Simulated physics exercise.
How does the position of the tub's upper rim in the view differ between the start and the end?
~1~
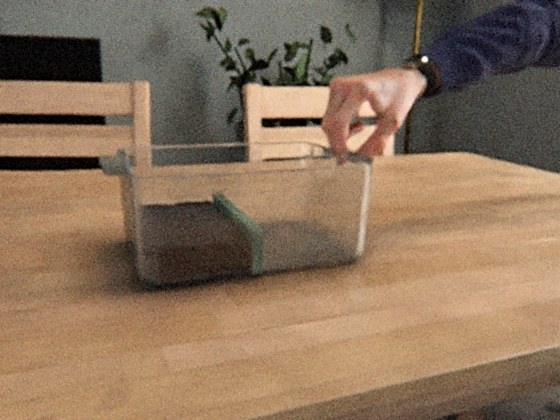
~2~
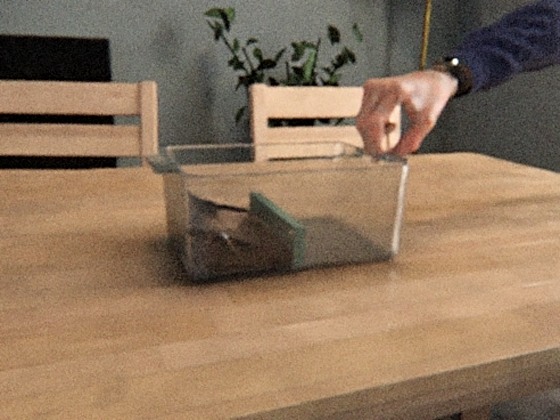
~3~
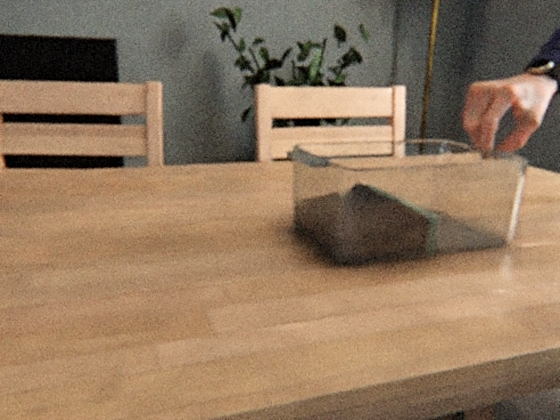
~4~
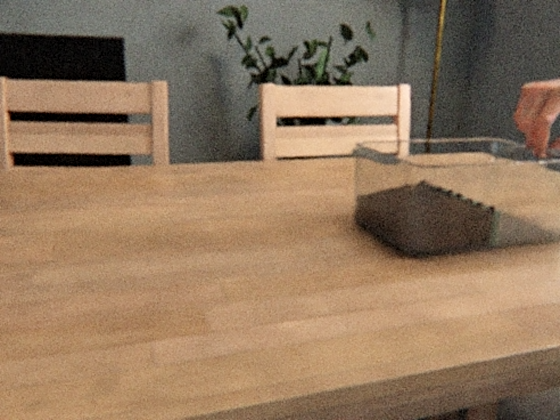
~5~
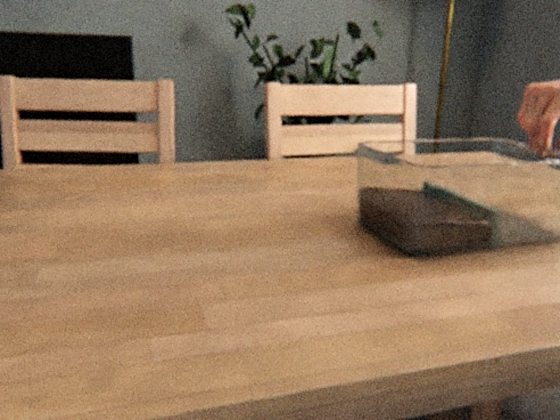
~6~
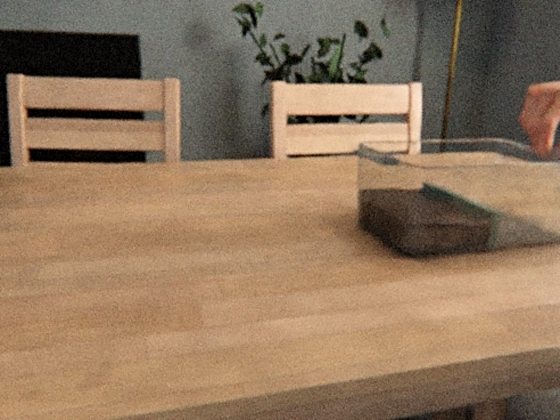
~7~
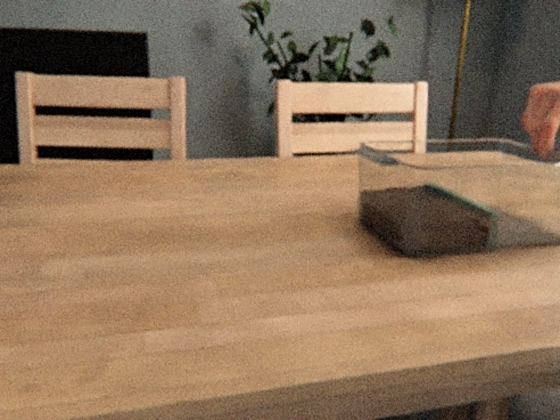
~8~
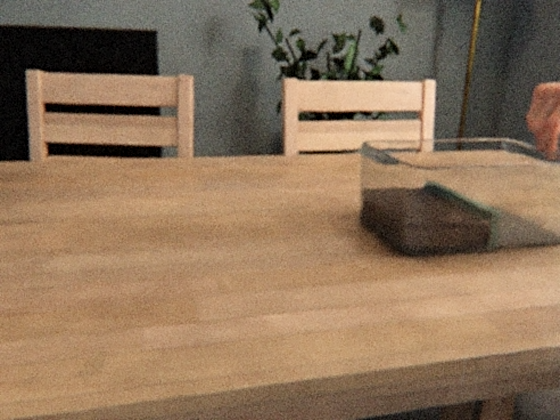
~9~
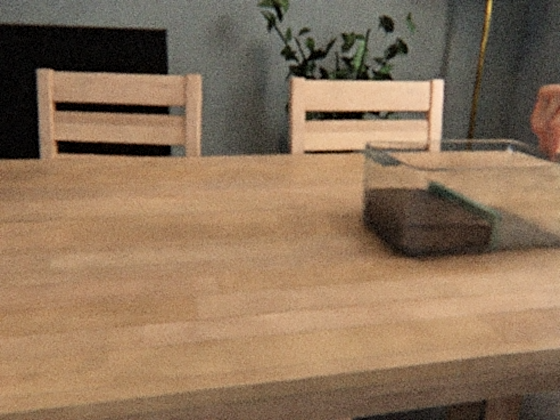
At the start the upper rim is a little left of the middle of the view, above the table. By the end it has moved well over to the right side, with its far end at the edge of the view.
